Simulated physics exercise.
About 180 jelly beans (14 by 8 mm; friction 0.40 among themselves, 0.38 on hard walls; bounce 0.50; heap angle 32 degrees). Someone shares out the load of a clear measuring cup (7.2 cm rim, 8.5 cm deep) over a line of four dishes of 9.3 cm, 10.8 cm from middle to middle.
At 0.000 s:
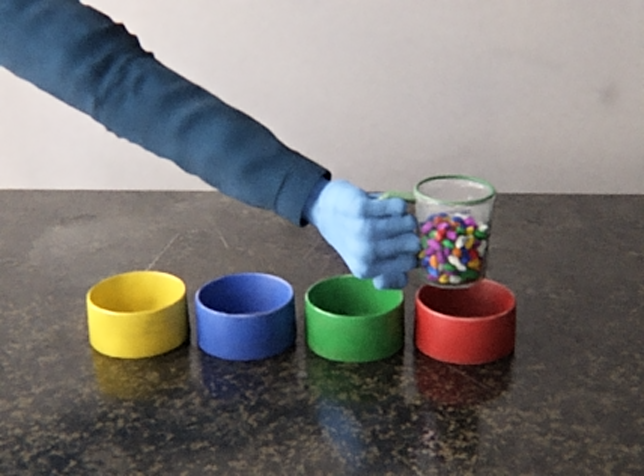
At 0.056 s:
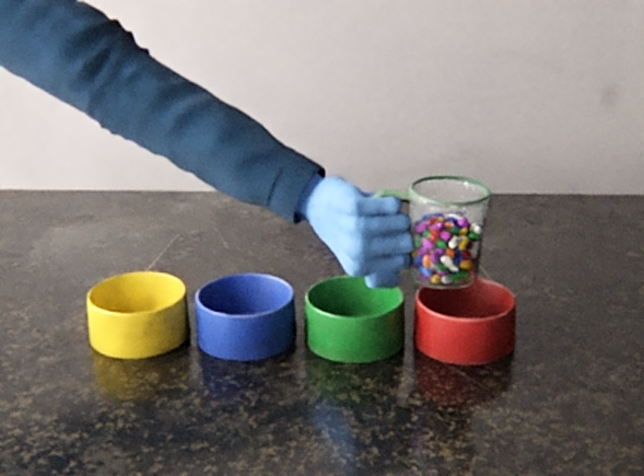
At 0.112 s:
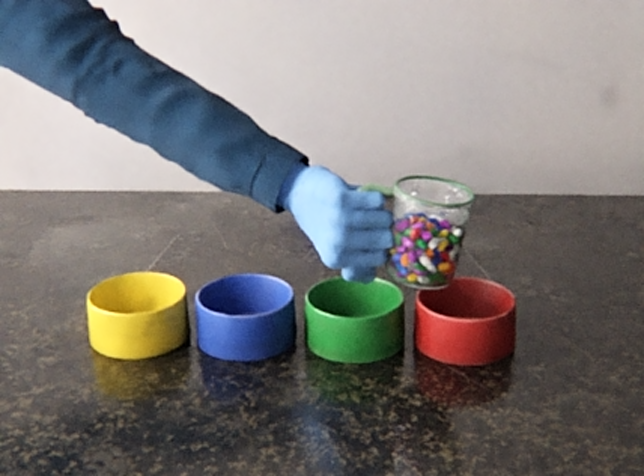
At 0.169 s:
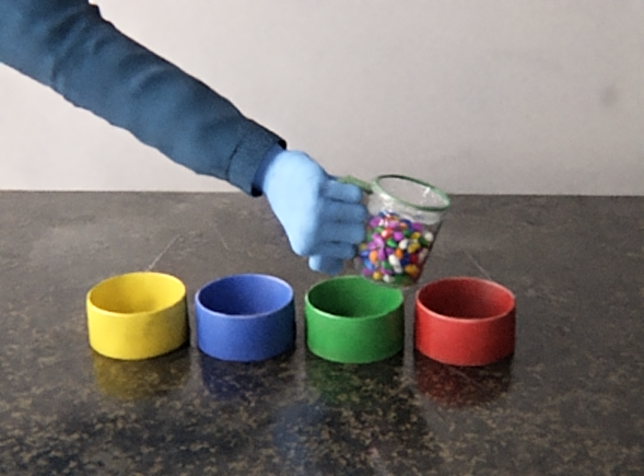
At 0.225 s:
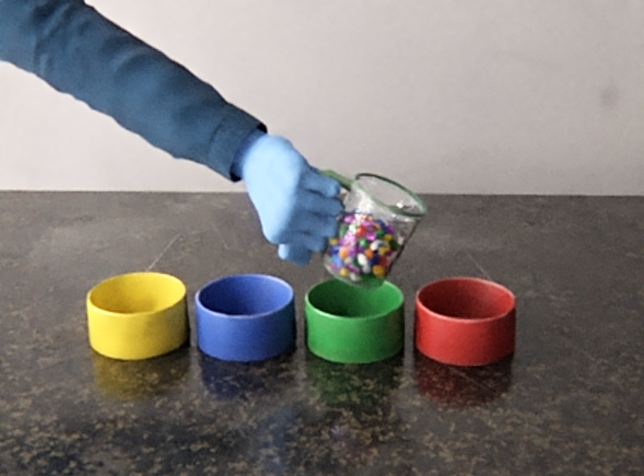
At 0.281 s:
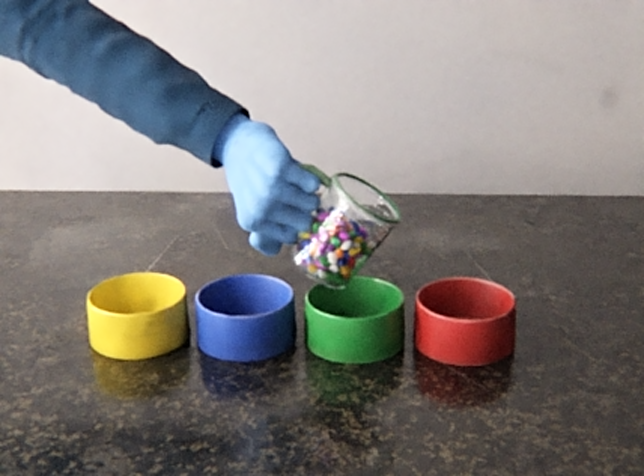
Gloved hand moving a clear cup of colourful jelly beans left from above the red dish, tilting it rightward near the green dish.
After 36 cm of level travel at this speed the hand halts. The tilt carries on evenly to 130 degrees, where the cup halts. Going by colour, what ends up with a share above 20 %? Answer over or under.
Red dish: Under; blue dish: Under; green dish: Under; yellow dish: Over; on the counter: Under.
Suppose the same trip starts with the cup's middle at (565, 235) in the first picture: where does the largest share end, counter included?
Most goes to: Blue.
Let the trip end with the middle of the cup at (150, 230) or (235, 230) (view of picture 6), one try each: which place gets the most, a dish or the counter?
Most goes to: Counter, then blue.
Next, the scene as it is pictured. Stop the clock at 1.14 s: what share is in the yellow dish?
Near 90 per cent so far.
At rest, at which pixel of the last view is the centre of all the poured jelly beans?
At about (140, 316).
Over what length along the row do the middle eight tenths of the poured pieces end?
Roughly 5 cm.
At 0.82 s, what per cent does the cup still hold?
About 90 per cent.
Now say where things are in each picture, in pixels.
In the first picture, cup at (453, 232), tilt 0 degrees, lip at (494, 190), moved 0.0 cm; middle of the pieces at (455, 248); red dish at (466, 297); green dish at (355, 296); blue dish at (245, 294); yellow dish at (137, 293).
In the second picture, cup at (446, 233), tilt 2 degrees, lip at (488, 192), moved 0.6 cm; middle of the pieces at (448, 248).
In the third picture, cup at (427, 233), tilt 8 degrees, lip at (473, 196), moved 2.5 cm; middle of the pieces at (427, 248).
In the fourth picture, cup at (398, 233), tilt 16 degrees, lip at (449, 203), moved 5.1 cm; middle of the pieces at (397, 248).
In the fifth picture, cup at (371, 233), tilt 25 degrees, lip at (425, 210), moved 7.8 cm; middle of the pieces at (367, 248).
In the sixth picture, cup at (343, 232), tilt 33 degrees, lip at (399, 217), moved 10.4 cm; middle of the pieces at (337, 247); red dish at (466, 299); green dish at (355, 297); blue dish at (245, 295); yellow dish at (137, 294). Its pace works out near 150 degrees a second; the hand travels 47 cm a second.
After 0.60 s, tilt 80 degrees; cup holds 100 %.
Then, at 0.82 s, tilt 113 degrees; cup holds 90 %, yellow 10 %.
Then, at 1.14 s, tilt 130 degrees; cup holds 5 %, yellow 90 %.
In the end, at 1.6 s, red 0 %, blue 0 %, green 0 %, yellow 100 %, counter 0 %.
